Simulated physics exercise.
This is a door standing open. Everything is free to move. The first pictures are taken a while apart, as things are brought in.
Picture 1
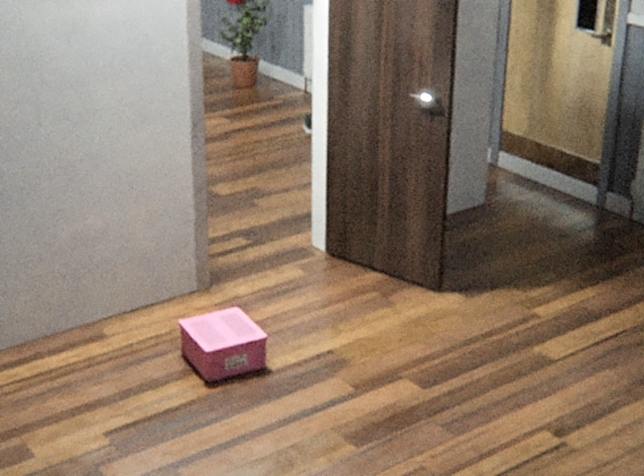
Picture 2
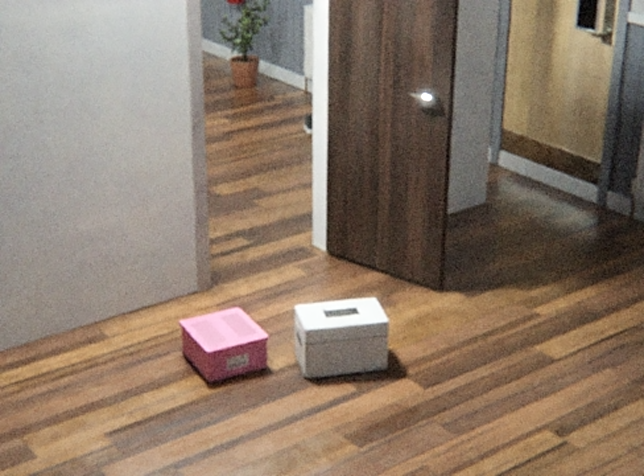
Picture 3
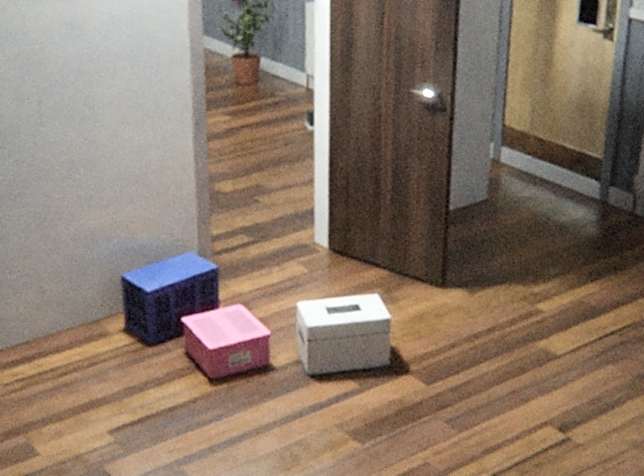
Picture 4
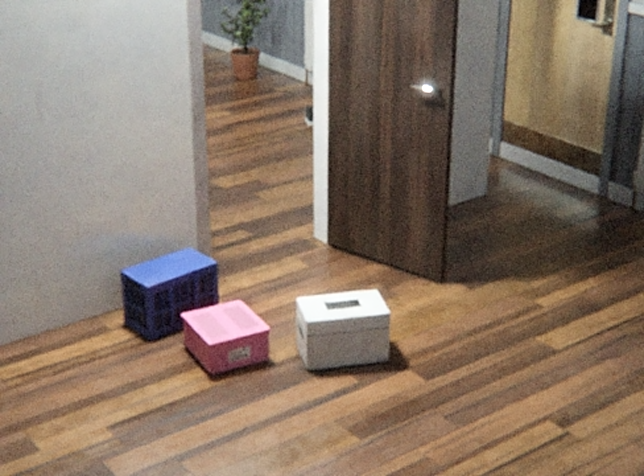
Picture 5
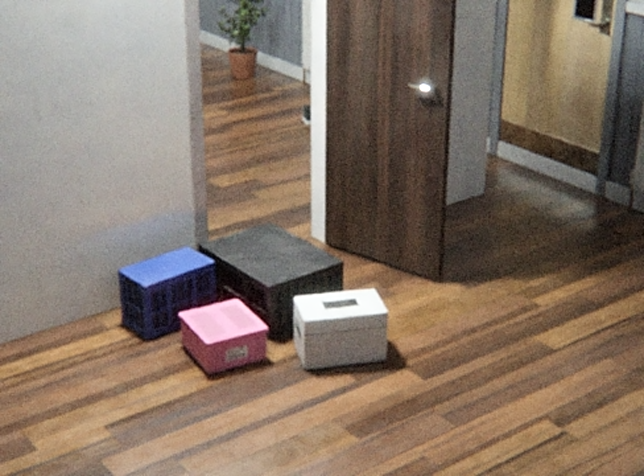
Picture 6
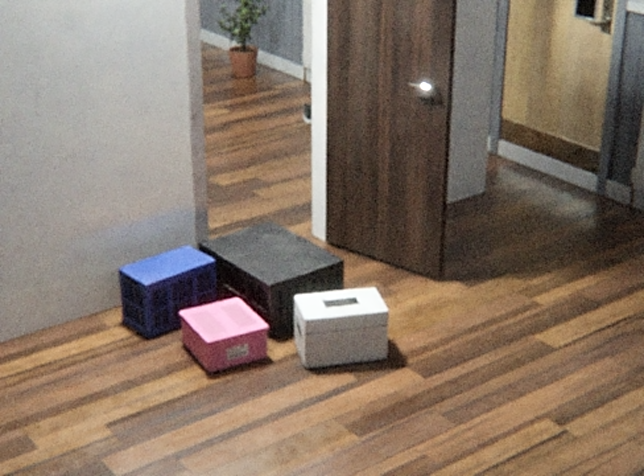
At the start, a pink box sits alone on a wood floor near a dark door standing open. A white box appears to its right, then a blue crate to its left, and later a larger black chest behind them, while the door stays still.
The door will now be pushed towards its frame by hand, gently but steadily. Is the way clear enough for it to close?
In the end the door is blocked.
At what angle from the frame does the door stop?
About 55°.
Then, 0.70 s past the last view, door 89° open.
Then, 1.30 s past the last view, door 68° open.
Finally, door 55° open; all 4 still in place. Final places as the last picture's camera would see them, black chest near (269, 277).
